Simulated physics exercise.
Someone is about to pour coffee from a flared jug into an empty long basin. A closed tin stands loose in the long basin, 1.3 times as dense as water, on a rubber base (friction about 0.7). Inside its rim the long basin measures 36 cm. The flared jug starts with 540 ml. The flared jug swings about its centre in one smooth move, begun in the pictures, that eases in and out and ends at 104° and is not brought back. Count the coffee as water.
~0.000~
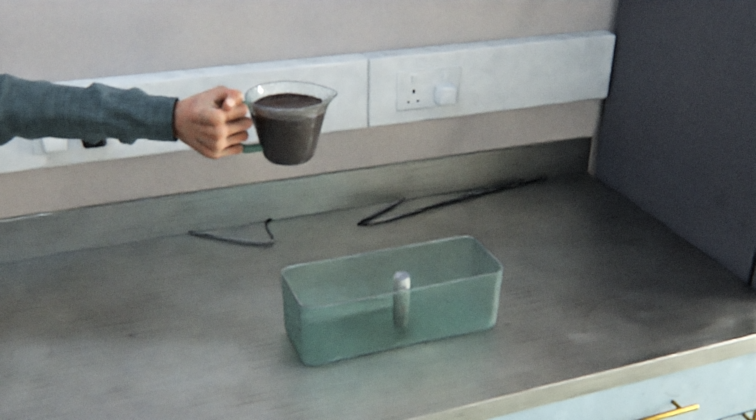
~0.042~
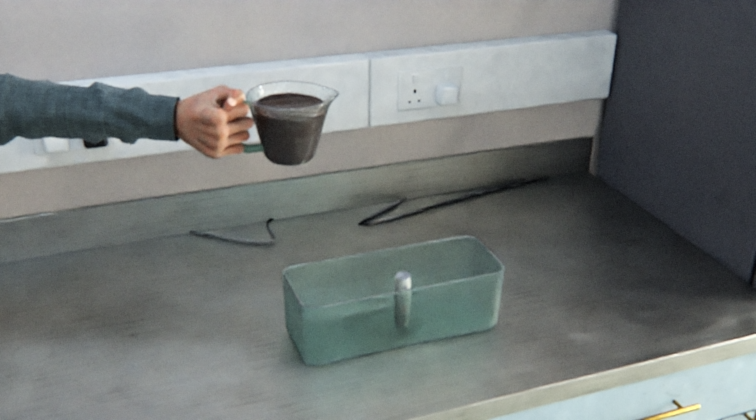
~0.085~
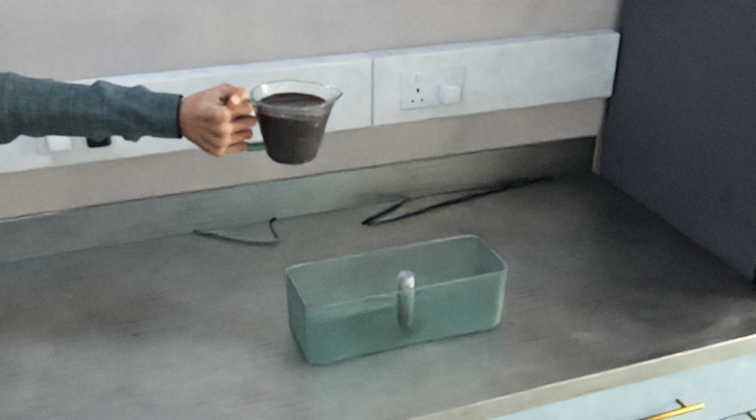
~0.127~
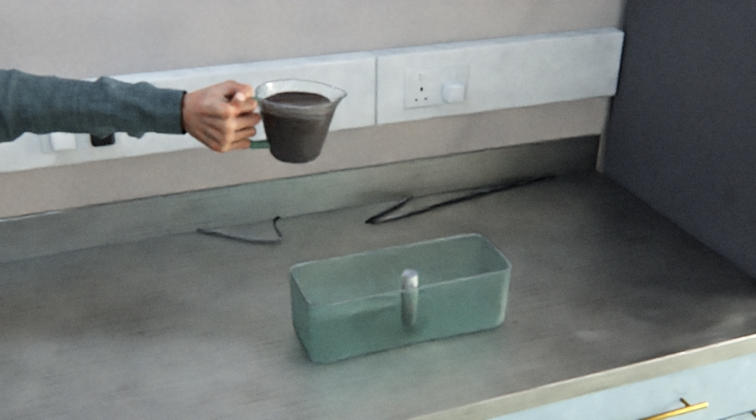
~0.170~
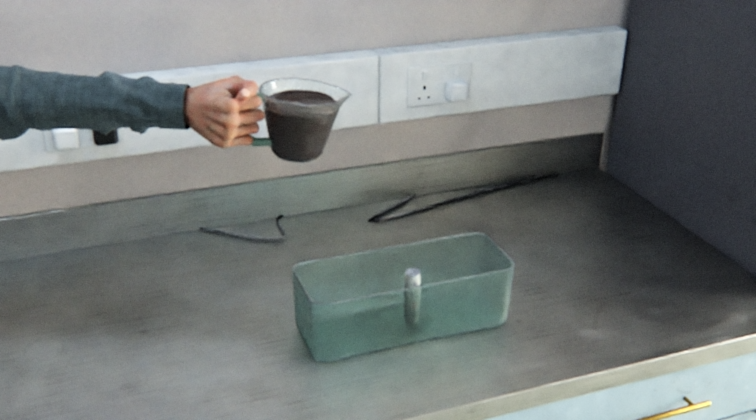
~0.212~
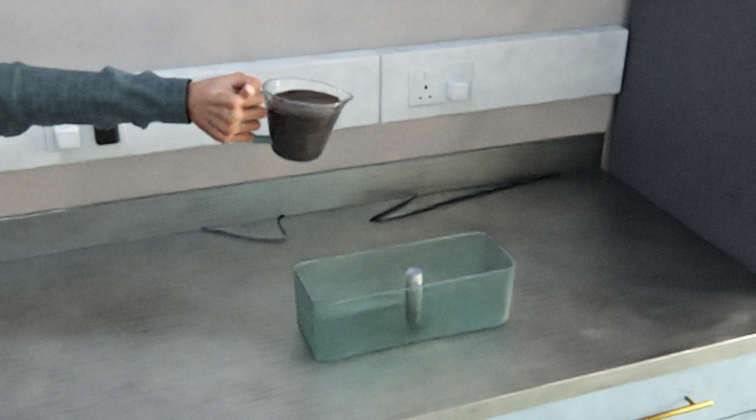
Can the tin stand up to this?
It goes over.
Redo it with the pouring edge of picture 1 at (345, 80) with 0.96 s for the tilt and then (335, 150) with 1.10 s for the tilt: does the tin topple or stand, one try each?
First it falls; then it stays up.
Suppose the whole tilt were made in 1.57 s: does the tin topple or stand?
The tin goes over.
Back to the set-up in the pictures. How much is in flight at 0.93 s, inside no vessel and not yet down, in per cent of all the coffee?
Some 34 per cent.
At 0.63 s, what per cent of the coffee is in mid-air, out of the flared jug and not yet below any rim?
Near 32 in a hundred.
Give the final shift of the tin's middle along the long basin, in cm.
Some 8.0 cm.
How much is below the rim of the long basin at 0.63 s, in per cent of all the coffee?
Near 3 in a hundred.
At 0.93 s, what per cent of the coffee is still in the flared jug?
Some 10 per cent.
Then, 0.63 s in, the tilt is 63° and 65 per cent is still to pour; the tin stands where it began.
Then, 0.93 s in, the tilt is 98° and 9 per cent is still to pour; the tin leans 34°.
Then, 1.25 s in, the tilt is 104° and 0 per cent is still to pour; the tin lies on its side.
Then, 1.60 s in, the tilt is 104° and 0 per cent is still to pour; the tin lies on its side.
Finally, the tin lies on its side.
